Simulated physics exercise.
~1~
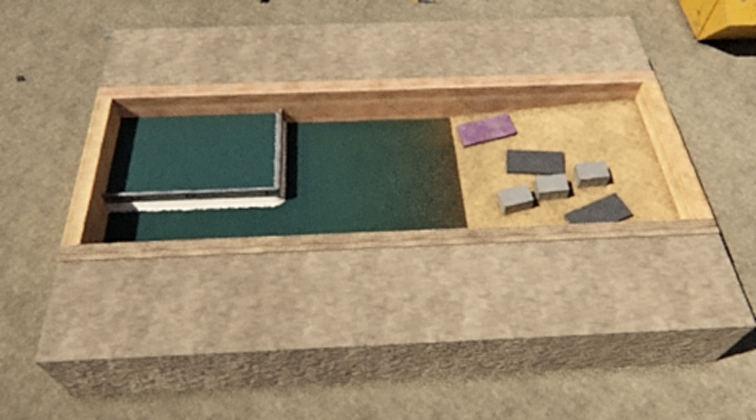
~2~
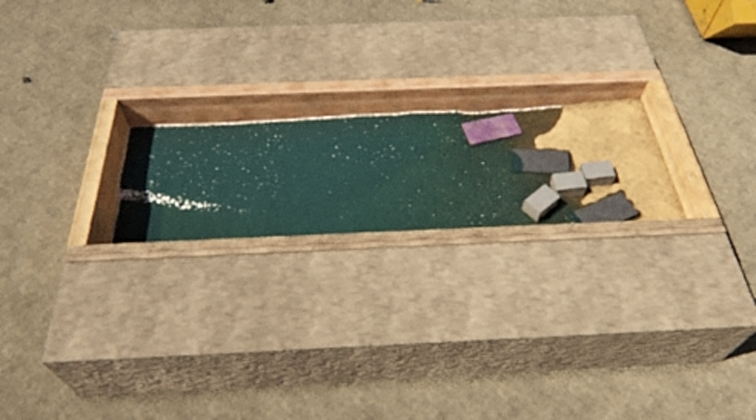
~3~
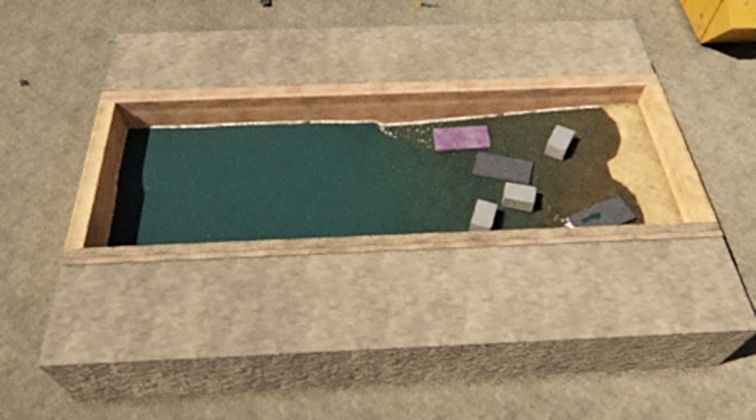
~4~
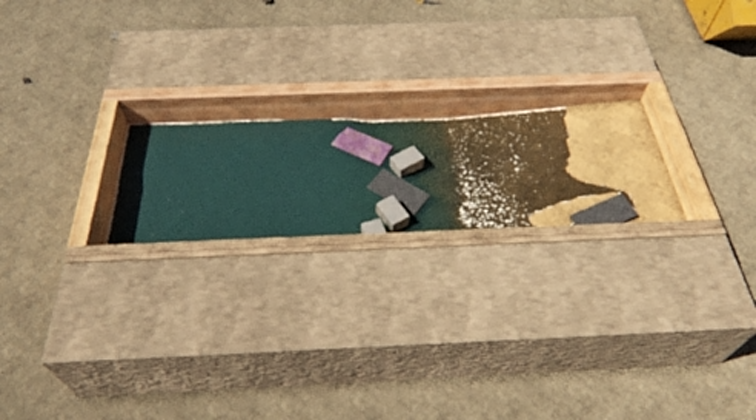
In this clip, water penned behind boarding at the left of a sandy basin is released and surges up the sand, shifting some grey blocks, then draws back, carrying the purple slab, a dark slab and the blocks left into deeper water while another dark slab stays near the sand.
